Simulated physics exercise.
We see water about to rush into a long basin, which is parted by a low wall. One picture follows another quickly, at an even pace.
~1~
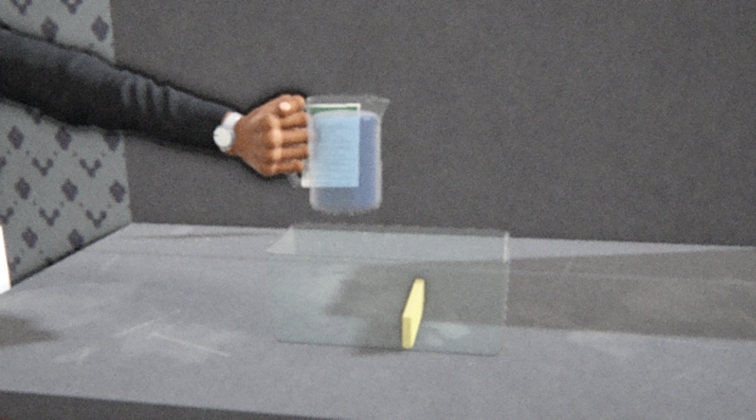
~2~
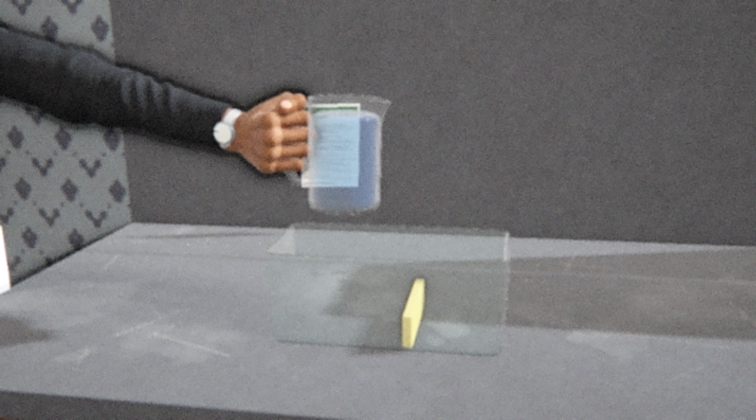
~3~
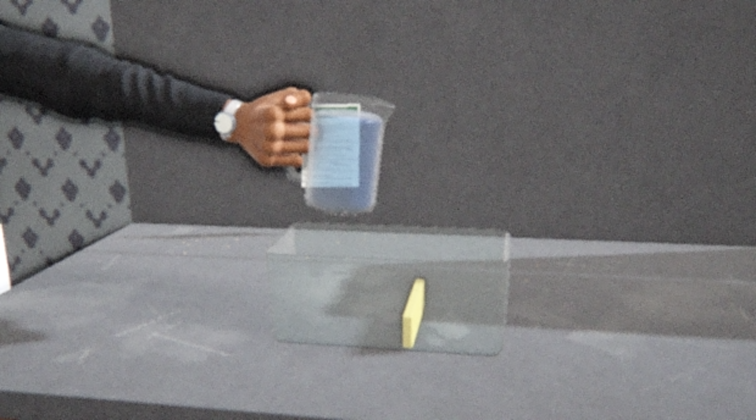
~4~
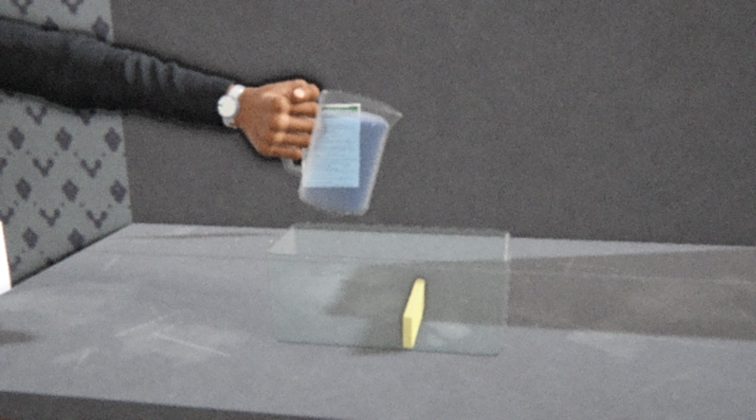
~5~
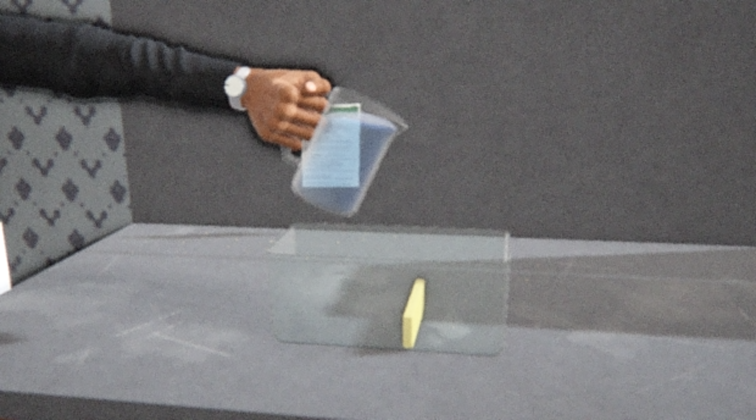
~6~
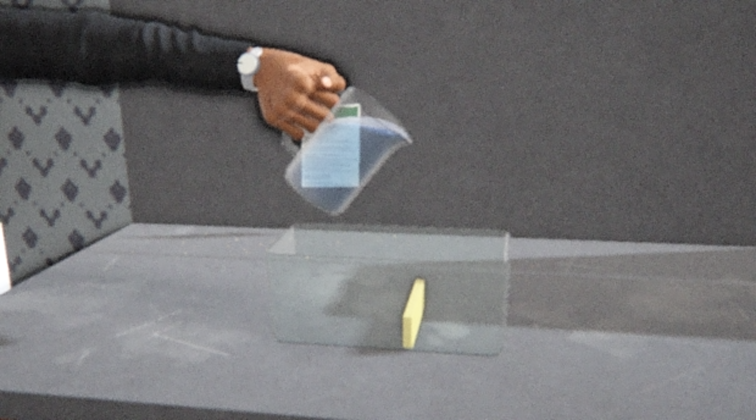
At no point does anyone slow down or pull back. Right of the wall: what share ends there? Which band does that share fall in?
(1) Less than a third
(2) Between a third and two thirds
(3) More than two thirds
More than two thirds.
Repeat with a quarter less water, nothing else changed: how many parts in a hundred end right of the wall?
About 85 per cent.
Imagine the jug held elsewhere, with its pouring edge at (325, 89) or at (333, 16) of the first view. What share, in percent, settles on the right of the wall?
Near 10 per cent for the first start, near 35 per cent for the second.
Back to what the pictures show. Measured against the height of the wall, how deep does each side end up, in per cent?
10 per cent left, 90 per cent right.
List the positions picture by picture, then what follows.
It leans 0°; its right rim is at (389, 100); the water meets the walls at (312, 115) and (379, 116); the long basin's rim runs from (280, 238) to (508, 248); the wall's top is at (414, 298), in the first picture.
It leans 2°; its right rim is at (390, 102); the water meets the walls at (313, 113) and (380, 116), in the second picture.
It leans 7°; its right rim is at (395, 106); the water meets the walls at (317, 112) and (384, 119), in the third picture.
It leans 15°; its right rim is at (401, 115); the water meets the walls at (316, 128) and (390, 120), in the fourth picture.
It leans 26°; its right rim is at (408, 126); the water meets the walls at (314, 140) and (398, 126), in the fifth picture.
It leans 39°; its right rim is at (412, 142); the water meets the walls at (307, 145) and (406, 132), in the sixth picture.
A moment on, the jug is tipped right over and 57 per cent is still to pour, 0 is left of the wall and 23 right of it.
Next, the jug is tipped right over and 12 per cent is still to pour, 6 is left of the wall and 67 right of it.
Then the jug is tipped right over and 1 per cent is still to pour, 10 is left of the wall and 85 right of it.
Later the jug is tipped right over and 0 per cent is still to pour, 11 is left of the wall and 85 right of it.
In the end 12 per cent lies left of the wall, 85 right of it and 3 outside.
